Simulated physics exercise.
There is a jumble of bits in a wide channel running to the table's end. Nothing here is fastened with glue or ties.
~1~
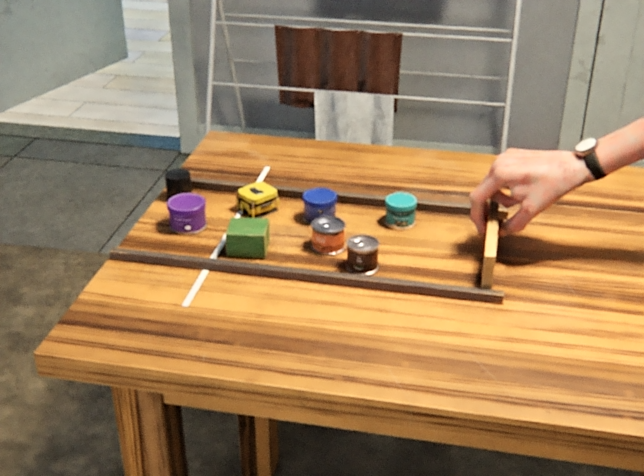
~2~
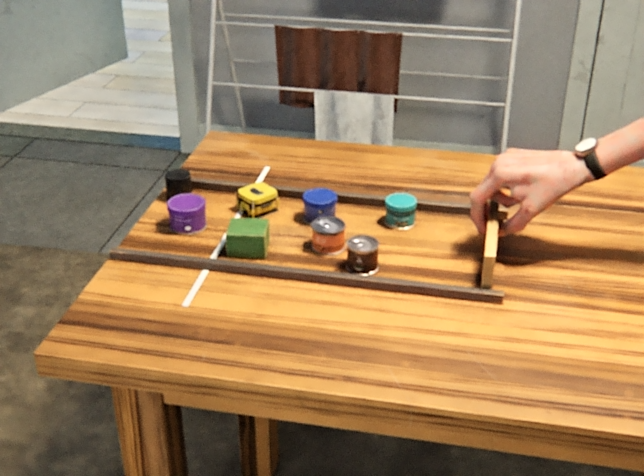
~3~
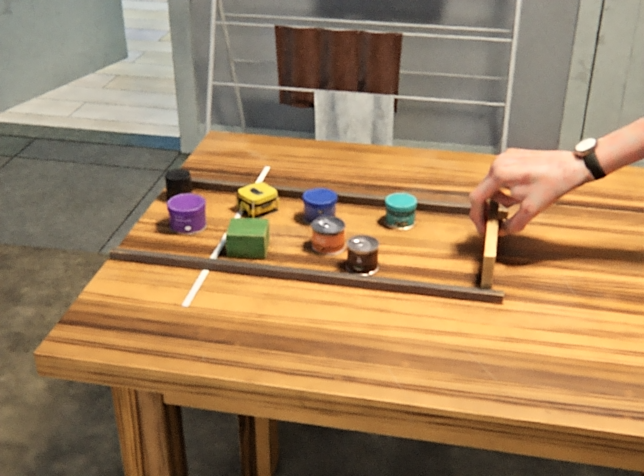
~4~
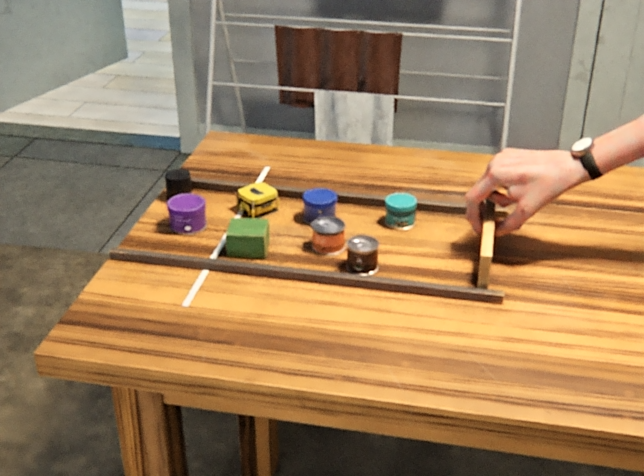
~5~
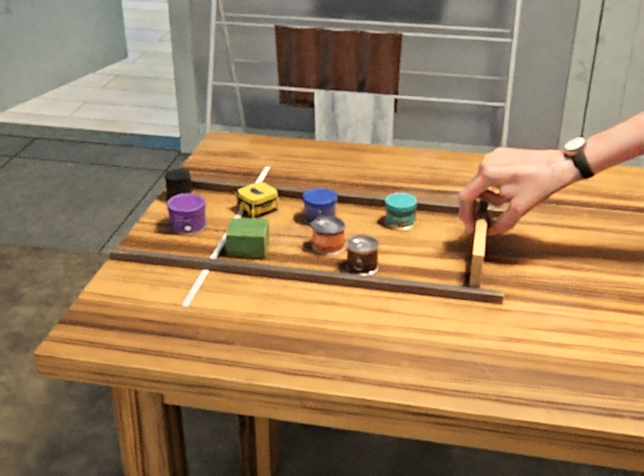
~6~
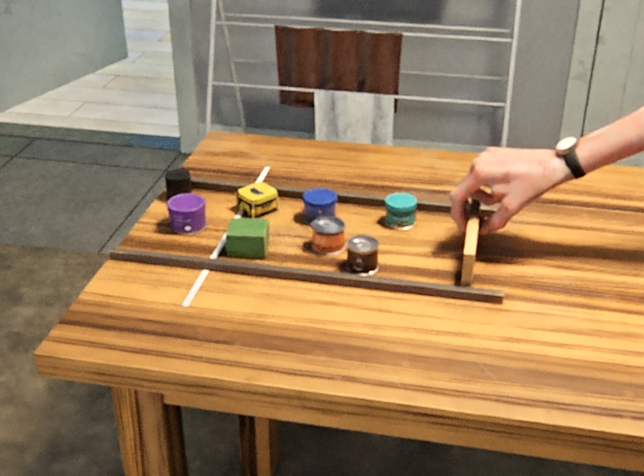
In this clip, a hand wearing a wristwatch holds an upright wooden board between two dark rails on a table, then slides it slightly left toward assorted small containers and a green block, which stay still.
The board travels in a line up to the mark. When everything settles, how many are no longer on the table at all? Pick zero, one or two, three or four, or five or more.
Zero are off the table.
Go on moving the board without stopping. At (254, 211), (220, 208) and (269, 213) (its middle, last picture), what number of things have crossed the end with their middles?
0; 0; 0.
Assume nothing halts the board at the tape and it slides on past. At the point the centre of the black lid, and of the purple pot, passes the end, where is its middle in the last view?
Black lid: (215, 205); purple pot: (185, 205).
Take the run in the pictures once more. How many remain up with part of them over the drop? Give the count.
Things overhanging at the end: 0.
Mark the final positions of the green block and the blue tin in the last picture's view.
The first comes to rest at (170, 233), and the second at (220, 208).
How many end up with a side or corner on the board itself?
The number is 4.
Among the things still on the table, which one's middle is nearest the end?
Nearest at the end: The black lid.
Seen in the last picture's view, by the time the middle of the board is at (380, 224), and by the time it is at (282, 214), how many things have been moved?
Answer - first 2, then 6.
Early on, none off yet; black lid at rest near (179, 186); purple pot at rest near (187, 214); yellow case at rest near (258, 201).
Finally, the number that fall off is zero.
